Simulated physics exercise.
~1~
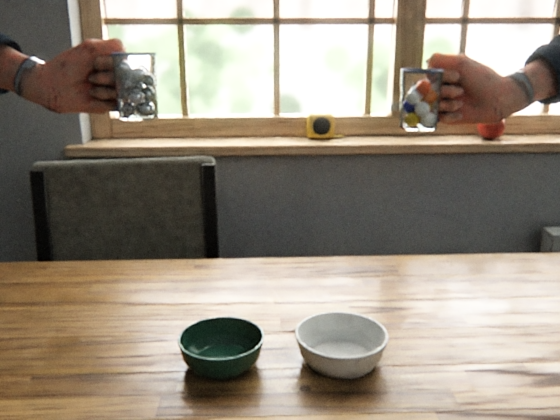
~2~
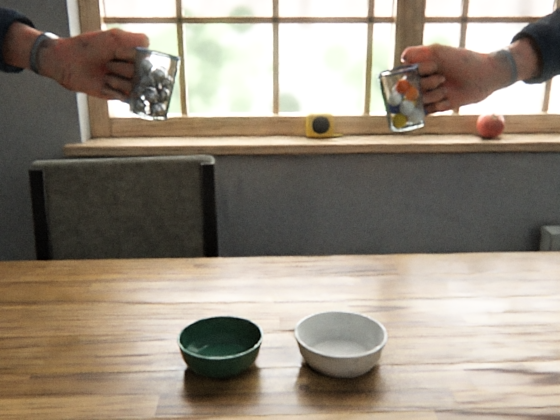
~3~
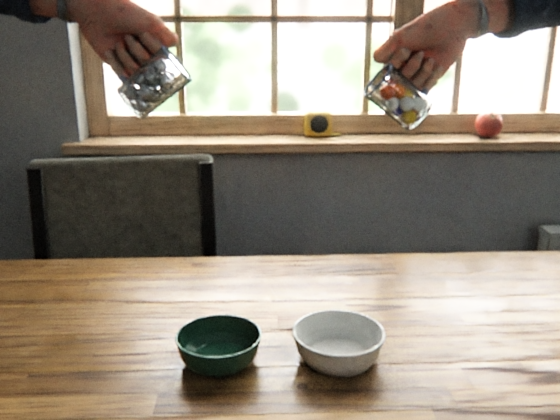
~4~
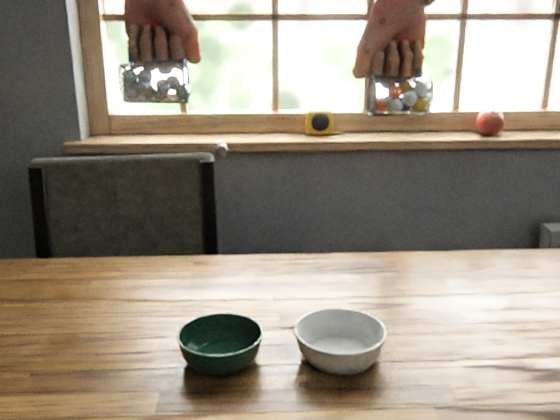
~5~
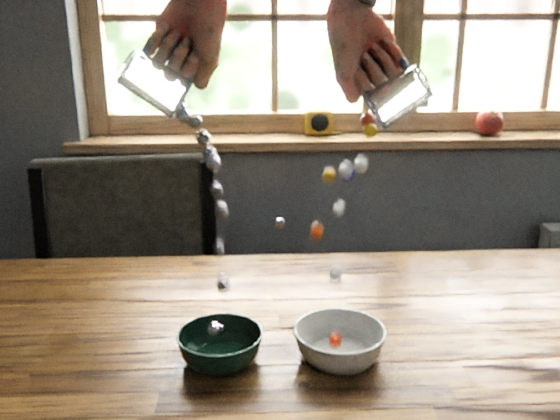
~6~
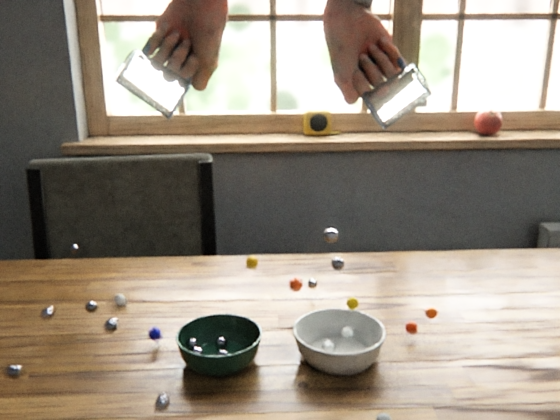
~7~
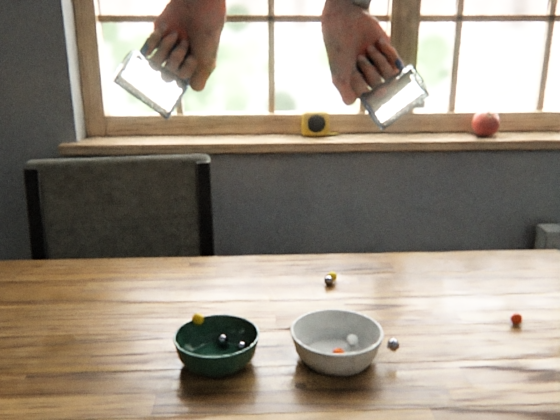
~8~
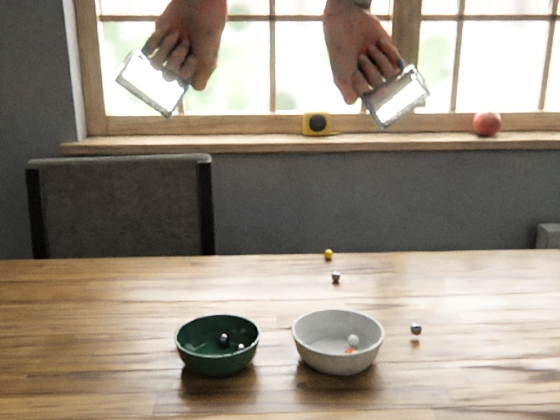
At the start, two hands hold clear cups in front of a window, the left one filled with silvery beads and the right one with colourful beads, above a green bowl and a white bowl on a wooden table. The hands turn inward and tip the cups onto their sides. Then both cups are turned over, and the beads pour down towards the bowls. Many bounce off and scatter across the table in all directions. At the end, the cups are empty, a few beads rest in each bowl, and a few others lie on the table behind and beside the white bowl.
